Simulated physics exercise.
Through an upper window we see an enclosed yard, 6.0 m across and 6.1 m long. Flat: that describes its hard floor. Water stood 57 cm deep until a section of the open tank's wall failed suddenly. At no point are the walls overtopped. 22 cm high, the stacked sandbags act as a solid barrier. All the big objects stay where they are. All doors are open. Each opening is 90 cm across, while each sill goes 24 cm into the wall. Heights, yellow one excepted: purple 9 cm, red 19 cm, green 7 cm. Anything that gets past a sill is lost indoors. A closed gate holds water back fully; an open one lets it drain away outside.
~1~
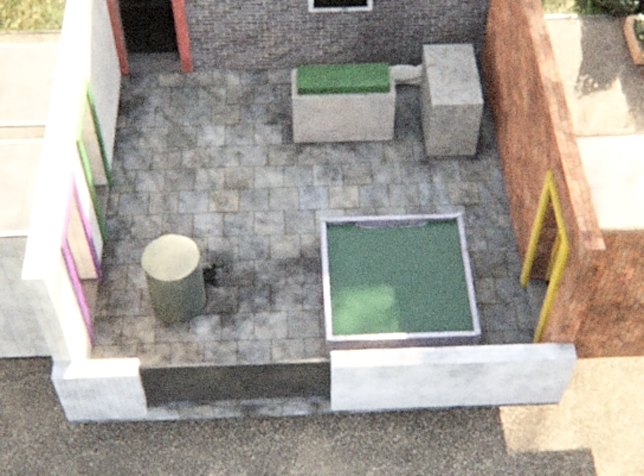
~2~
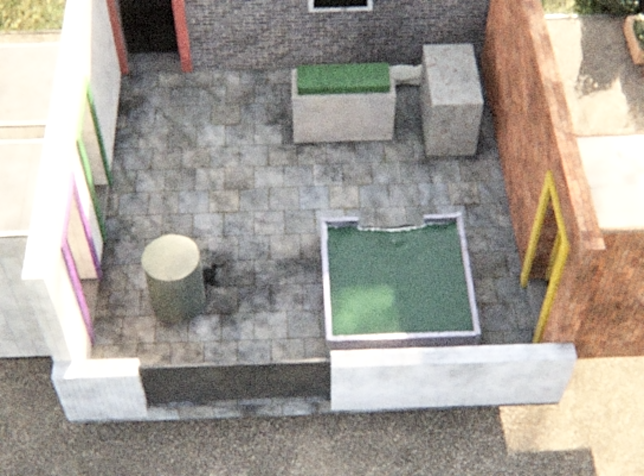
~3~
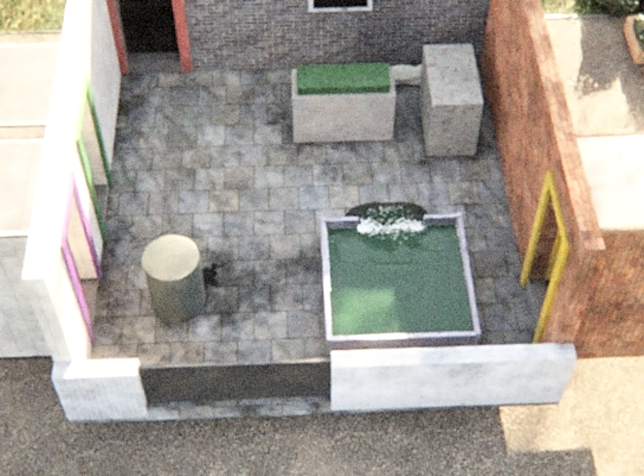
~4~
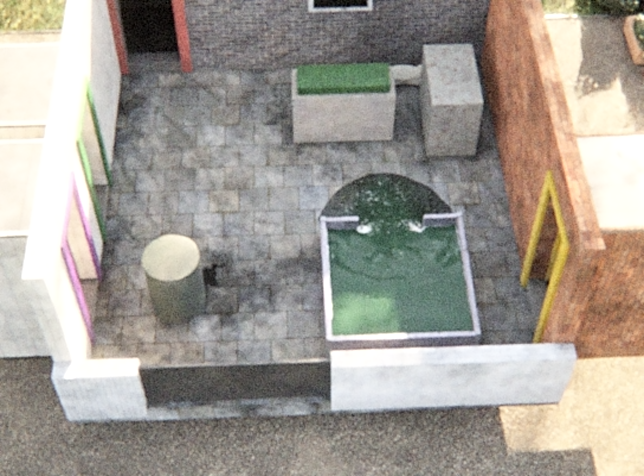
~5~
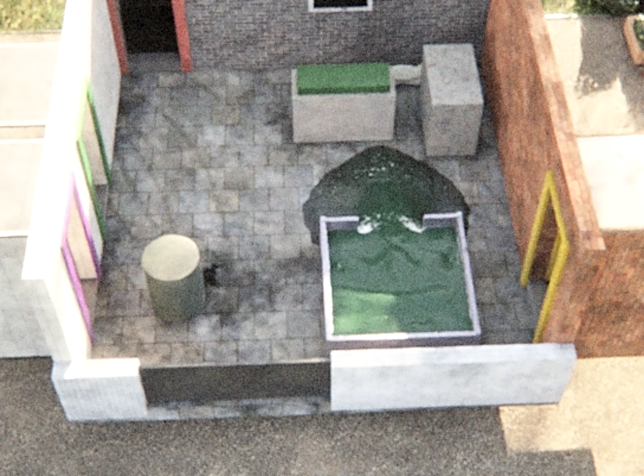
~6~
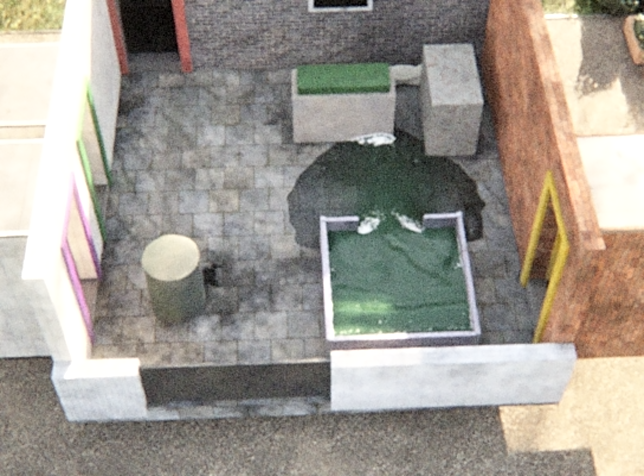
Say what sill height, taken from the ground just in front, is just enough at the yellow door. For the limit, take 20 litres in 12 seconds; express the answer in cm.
I would put it at 5 cm.
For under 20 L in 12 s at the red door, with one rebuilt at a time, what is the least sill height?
Red door - some 8.5 centimetres.
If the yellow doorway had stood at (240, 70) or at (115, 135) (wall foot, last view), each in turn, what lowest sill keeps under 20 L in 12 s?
In turn: Roughly 6.5 cm, roughly 8.5 cm.
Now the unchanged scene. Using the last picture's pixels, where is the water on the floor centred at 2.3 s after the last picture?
The balance point sits at roughly (370, 227).
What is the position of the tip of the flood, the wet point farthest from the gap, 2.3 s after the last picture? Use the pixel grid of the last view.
In the last picture, around (122, 78).
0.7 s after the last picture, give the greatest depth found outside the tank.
About 34 cm.
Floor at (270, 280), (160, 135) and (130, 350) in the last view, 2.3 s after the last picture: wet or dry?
One by one: Clear, drenched, clear.
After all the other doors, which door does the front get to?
Door: Purple.
Then, 0.7 s after the last picture water covers 20 % of the floor, deepest (34 cm) near (389, 242); it has not reached the yellow door.
Then, 2.3 s after the last picture water covers 55 % of the floor, deepest (24 cm) near (407, 92); it has not reached the yellow door.
Then, 11.3 s after the last picture water covers 95 % of the floor, deepest (12 cm) near (319, 339); 7 cm at the yellow door, 0 litres in over its 22 cm sill.
At the yellow door as built, the water peaked near 9 cm, 8.5 s after the last picture.
With a sill of 4 cm, 32 litres would have come in within the 12 s; with 5.5 cm, 15 litres. So under 20 litres takes about 5 cm.
